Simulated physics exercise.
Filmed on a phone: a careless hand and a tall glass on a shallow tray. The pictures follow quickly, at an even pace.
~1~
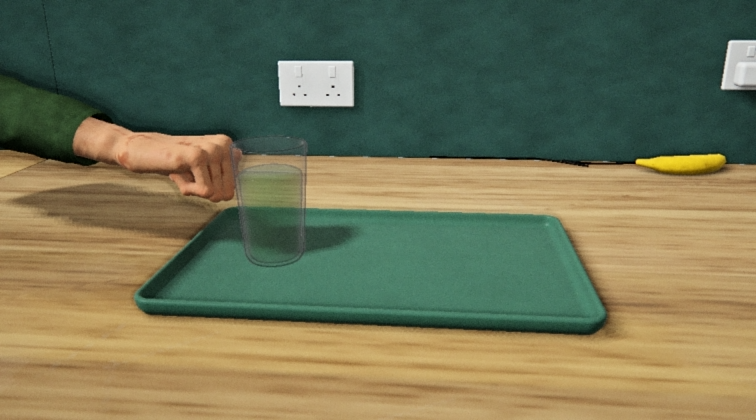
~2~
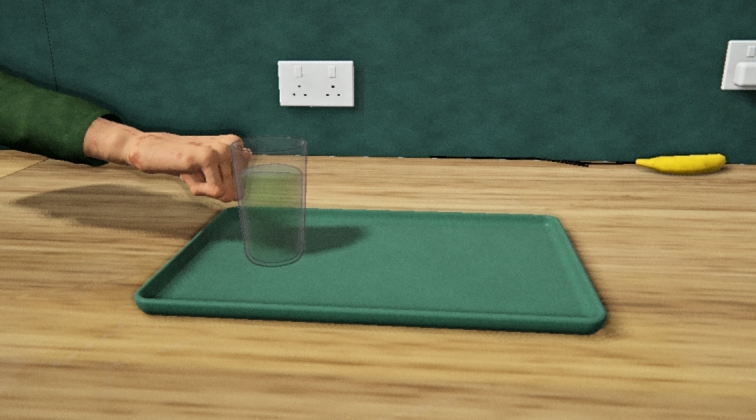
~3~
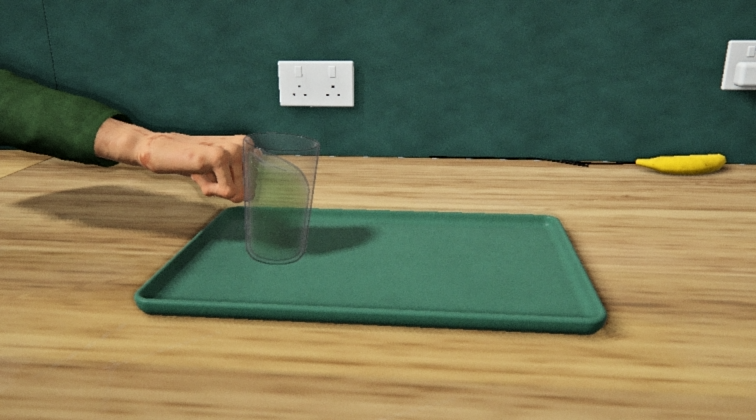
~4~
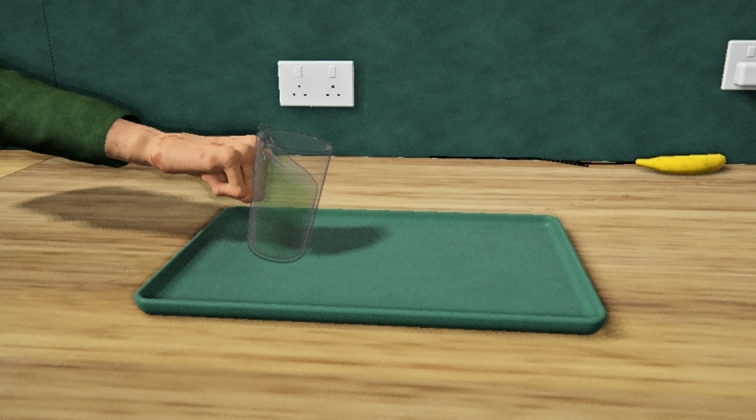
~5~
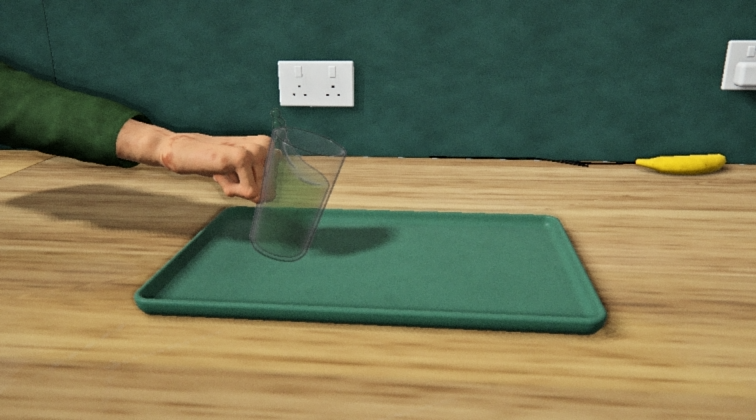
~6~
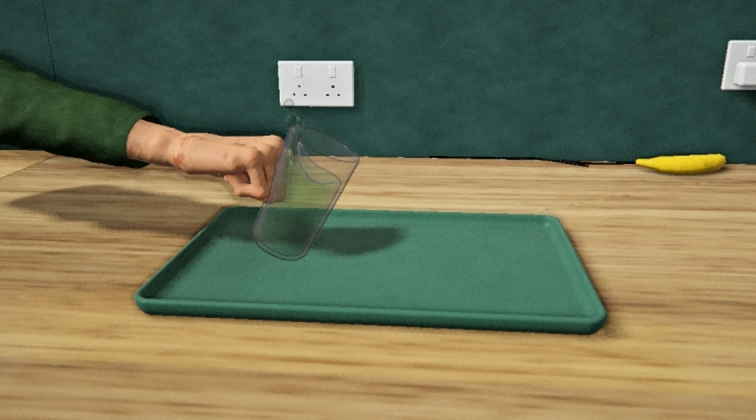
A hand in a green sleeve holds a clear, tall glass of liquid upright over a green tray on a wooden surface. It then pushes rightward, and the glass leans steadily further to the right, the liquid inside shifting and sloping, while the tray and the banana behind stay still.
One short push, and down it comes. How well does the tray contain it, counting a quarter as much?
After the fall more than a quarter leaves the tray.
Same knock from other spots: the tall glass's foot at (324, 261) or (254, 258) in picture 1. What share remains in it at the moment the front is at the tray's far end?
Roughly 60 per cent, and 55 per cent.
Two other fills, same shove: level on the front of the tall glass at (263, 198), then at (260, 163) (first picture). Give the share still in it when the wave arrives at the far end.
Near 65 % and 50 %.
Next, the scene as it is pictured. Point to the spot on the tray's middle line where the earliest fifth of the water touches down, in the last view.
Around (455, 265).
A moment on, the tall glass lies on its side and 96 per cent is in the glass, 0 on the tray and 4 above or beyond its rim.
Next, the tall glass lies on its side and 51 per cent is in the glass, 35 on the tray and 14 above or beyond its rim.
Then the tall glass lies on its side and 27 per cent is in the glass, 48 on the tray and 24 above or beyond its rim.
Later the tall glass lies on its side and 14 per cent is in the glass, 38 on the tray and 47 above or beyond its rim.
In the end 53 per cent is held by tray and glass, 47 is off the tray.
